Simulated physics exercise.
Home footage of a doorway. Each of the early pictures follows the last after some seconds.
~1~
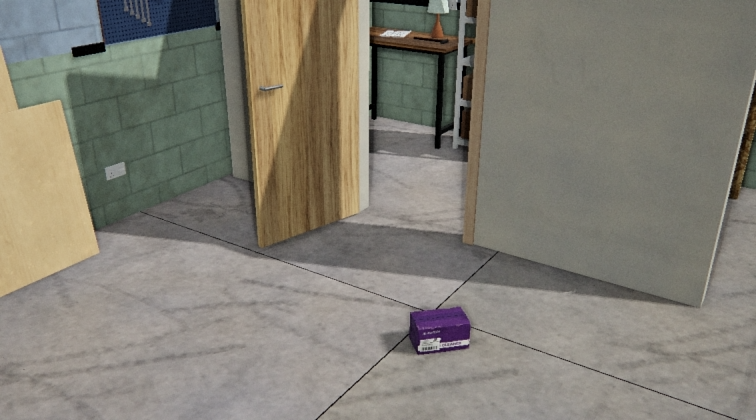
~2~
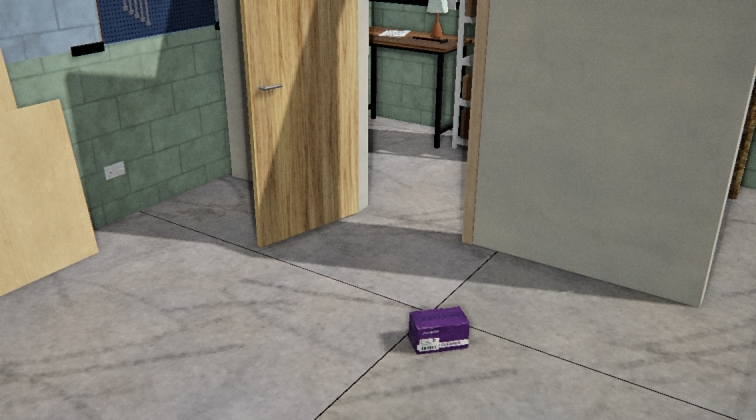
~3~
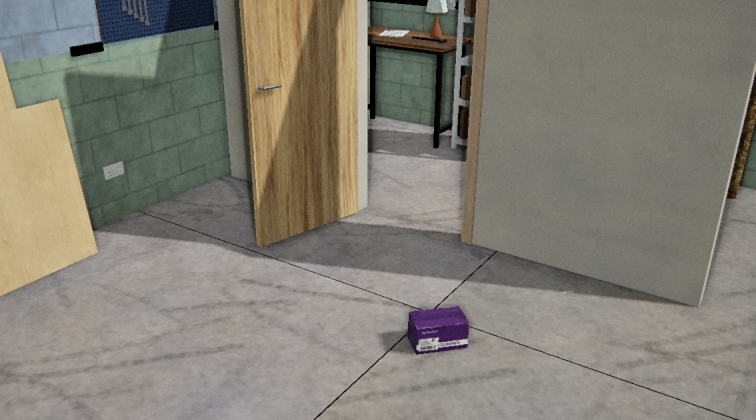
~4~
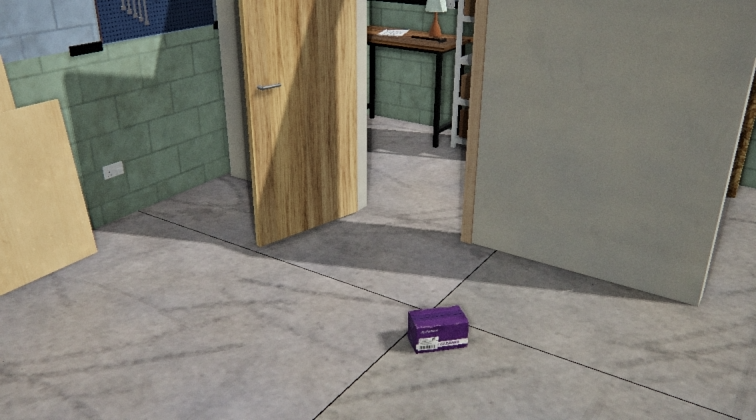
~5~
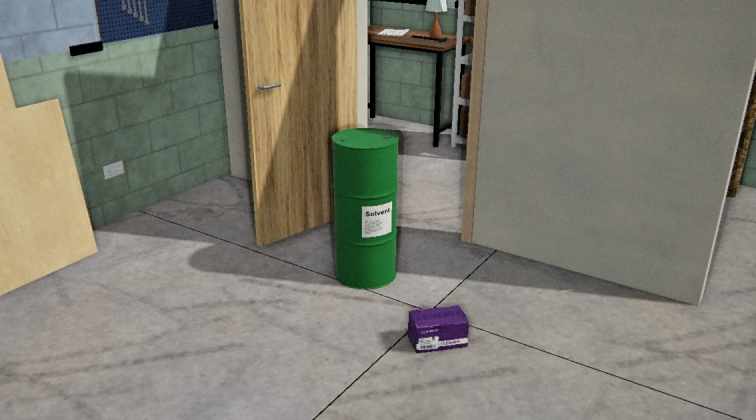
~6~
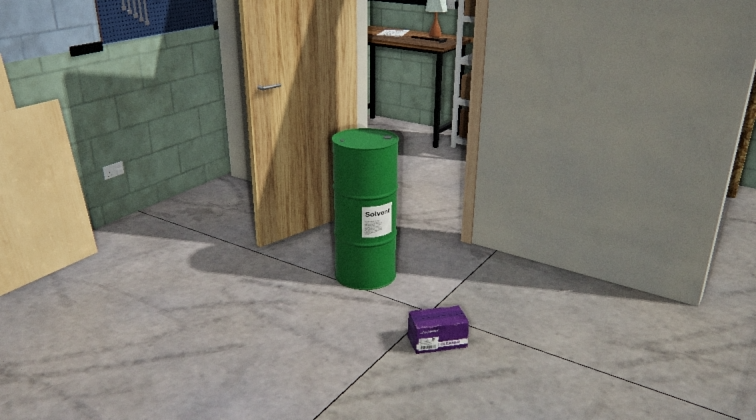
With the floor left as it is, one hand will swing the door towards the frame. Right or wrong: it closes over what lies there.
Wrong.
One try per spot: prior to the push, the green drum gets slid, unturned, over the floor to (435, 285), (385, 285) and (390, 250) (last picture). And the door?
Well, the first time the door completes its swing, the second time it completes its swing, and the third time it halts partway.
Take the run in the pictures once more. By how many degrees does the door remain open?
About 60°.
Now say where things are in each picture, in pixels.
The first frame shows door wide open and still; purple parcel (440, 330).
The second frame shows door wide open and still; purple parcel (439, 330).
The third frame shows door wide open and still; purple parcel (438, 330).
The fourth frame shows door wide open and still; purple parcel (438, 329).
The fifth frame shows door wide open and still; purple parcel (438, 329).
The sixth frame shows door wide open and still; green drum (365, 209); purple parcel (438, 329).
Then, 0.40 s past the last view, open by 96°.
Then, 0.70 s past the last view, open by 80°.
Then, 0.80 s past the last view, open by 73°.
Then, 1.00 s past the last view, open by 63°; green drum displaced a little near (368, 209).
Finally, open by 62°; both still in place. Final places as the last picture's camera would see them, green drum near (370, 210).
